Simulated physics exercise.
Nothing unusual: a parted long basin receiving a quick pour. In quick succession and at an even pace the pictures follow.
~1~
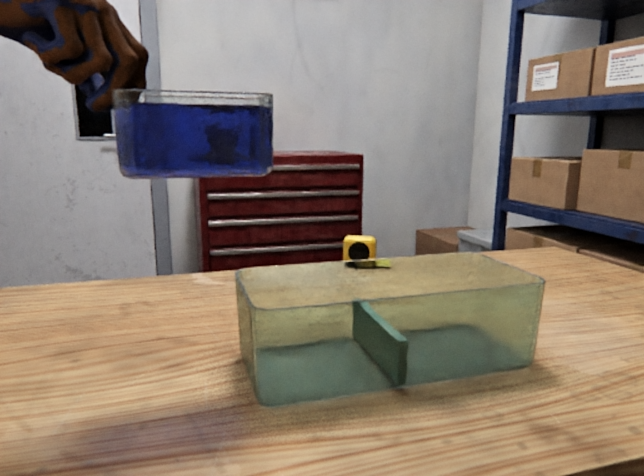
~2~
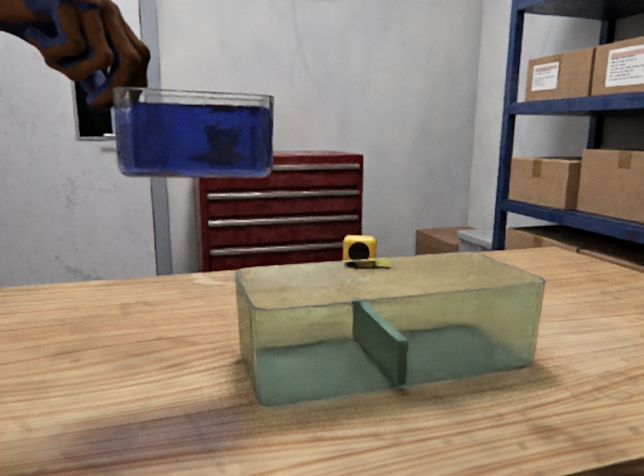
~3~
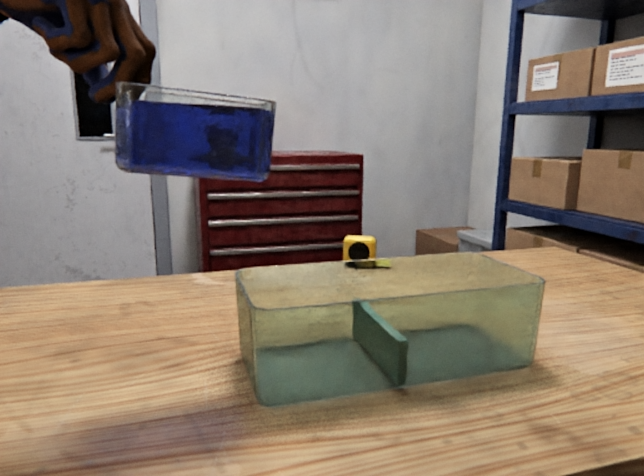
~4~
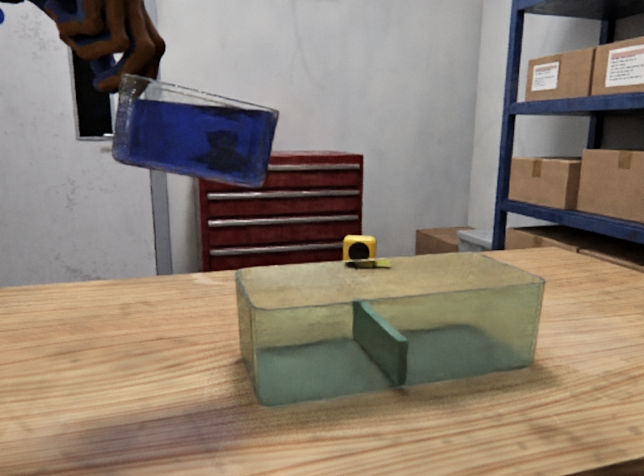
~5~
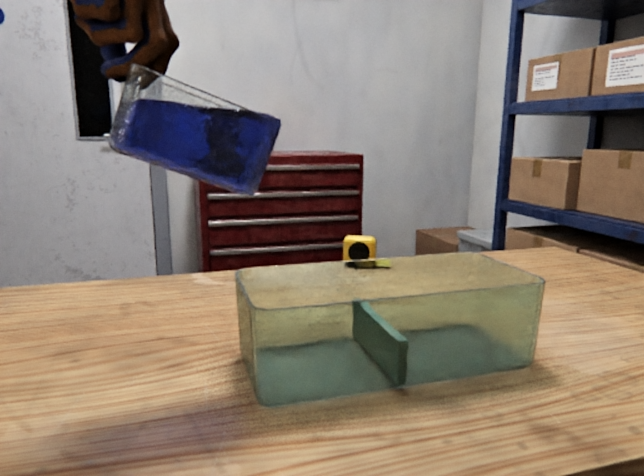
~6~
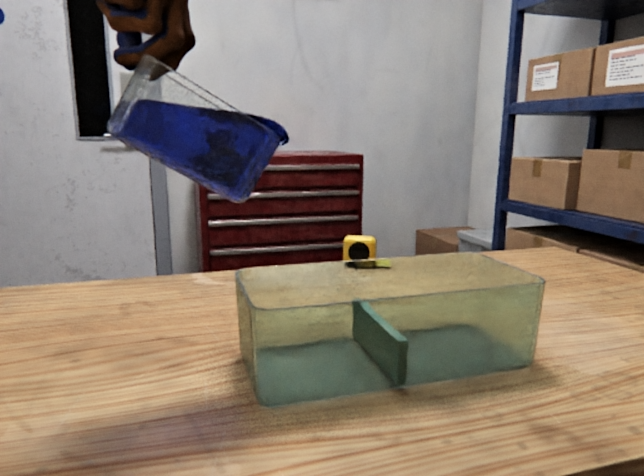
A dark hand tilts a clear container of blue liquid rightward above a divided basin.
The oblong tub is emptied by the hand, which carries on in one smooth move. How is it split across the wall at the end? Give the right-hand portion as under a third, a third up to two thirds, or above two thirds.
Well, the amount right of the wall falls short of a third.
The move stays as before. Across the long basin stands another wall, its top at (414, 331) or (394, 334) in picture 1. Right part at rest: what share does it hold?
In turn 20 and 15 in a hundred.
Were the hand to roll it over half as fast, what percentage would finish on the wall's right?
Close to 0 out of every hundred.
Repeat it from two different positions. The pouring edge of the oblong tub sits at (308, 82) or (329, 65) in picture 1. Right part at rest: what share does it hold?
The first start gives some 40 %, the second some 65 %.
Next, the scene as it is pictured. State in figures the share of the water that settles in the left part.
Close to 90 in a hundred.
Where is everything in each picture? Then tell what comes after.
It leans 0°; its right rim is at (266, 99); the water meets the walls at (120, 106) and (263, 110); the long basin's rim runs from (243, 289) to (509, 267); the wall's top is at (377, 318), in the first picture.
It leans 1°; its right rim is at (267, 101); the water meets the walls at (121, 106) and (263, 110), in the second picture.
It leans 5°; its right rim is at (269, 106); the water meets the walls at (122, 104) and (266, 112), in the third picture.
It leans 12°; its right rim is at (272, 115); the water meets the walls at (124, 102) and (269, 114), in the fourth picture.
It leans 21°; its right rim is at (274, 126); the water meets the walls at (125, 105) and (273, 121); 1 per cent is over the edge, in the fifth picture.
It leans 31°; its right rim is at (274, 140); the water meets the walls at (123, 105) and (269, 131); 6 per cent is over the edge, in the sixth picture.
A moment on, the oblong tub is tipped on its side and 29 per cent is still to pour, 21 is left of the wall and 0 right of it.
Next, the oblong tub is tipped on its side and 8 per cent is still to pour, 79 is left of the wall and 1 right of it.
Then the oblong tub is tipped on its side and 3 per cent is still to pour, 86 is left of the wall and 5 right of it.
Later the oblong tub is tipped on its side and 1 per cent is still to pour, 90 is left of the wall and 5 right of it.
Finally, 90 per cent lies left of the wall, 6 right of it and 4 outside.
